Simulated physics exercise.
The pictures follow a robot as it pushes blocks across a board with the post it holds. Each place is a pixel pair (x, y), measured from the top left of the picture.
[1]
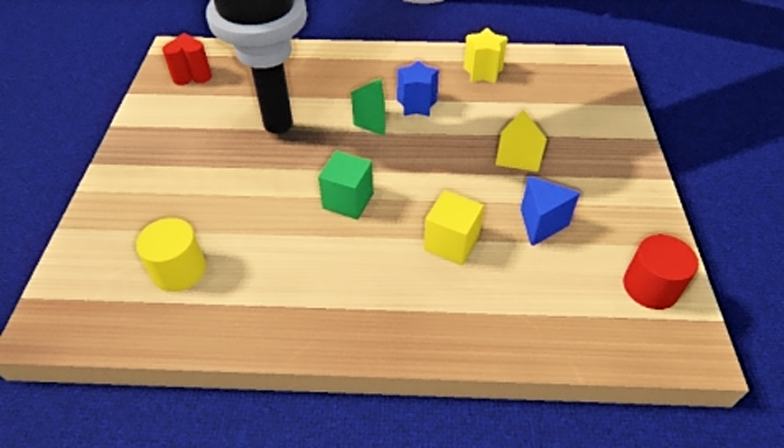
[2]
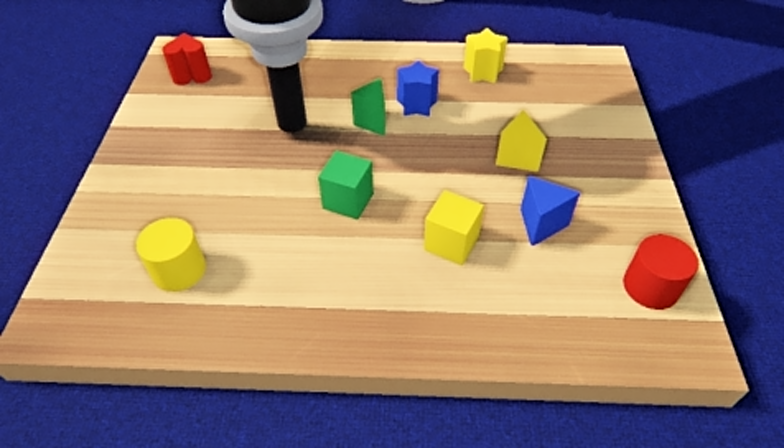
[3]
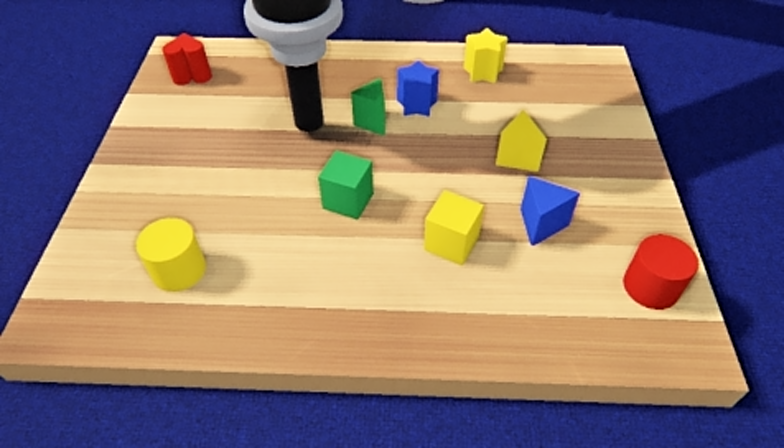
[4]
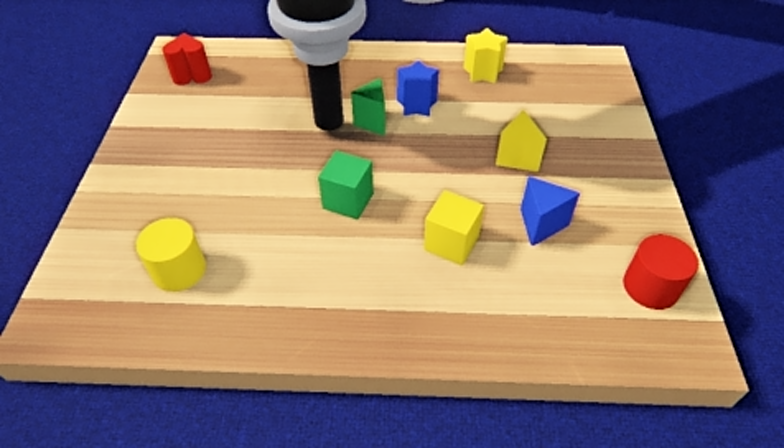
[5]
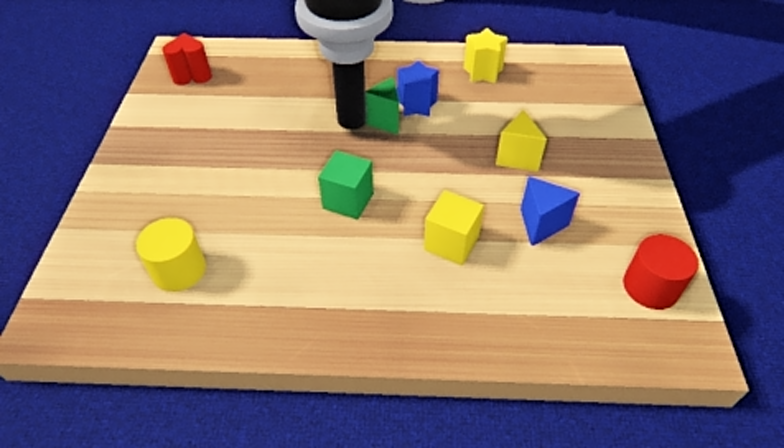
At the start, a black post under a grey collar stands near the back left of a wooden board scattered with red, yellow, green and blue blocks. The post slides steadily right, reaches the green triangular piece and pushes it a short way right, close beside the blue star.
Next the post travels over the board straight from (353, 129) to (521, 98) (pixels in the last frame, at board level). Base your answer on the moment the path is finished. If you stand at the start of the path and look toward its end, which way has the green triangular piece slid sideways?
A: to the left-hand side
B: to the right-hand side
The correct letter is B.
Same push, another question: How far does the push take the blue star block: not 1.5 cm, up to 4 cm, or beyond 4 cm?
Over 4 cm.
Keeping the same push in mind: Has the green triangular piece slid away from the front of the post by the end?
Yes, that is how it ends up.
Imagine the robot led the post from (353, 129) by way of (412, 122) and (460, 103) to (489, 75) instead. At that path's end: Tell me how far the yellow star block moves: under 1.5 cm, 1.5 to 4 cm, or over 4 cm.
Displaced 1.5 to 4 cm.
What follows on the original path. One third of the way, post at (413, 110); green triangular piece at (444, 88), turned 45° clockwise; blue star block at (444, 68), turned 70° anticlockwise.
Two thirds of the way, post at (470, 100); green triangular piece at (489, 91); blue star block at (466, 57).
At the end, post at (522, 90); green triangular piece at (490, 90), turned 145° clockwise; blue star block at (470, 57), turned 175° anticlockwise; yellow star block still.
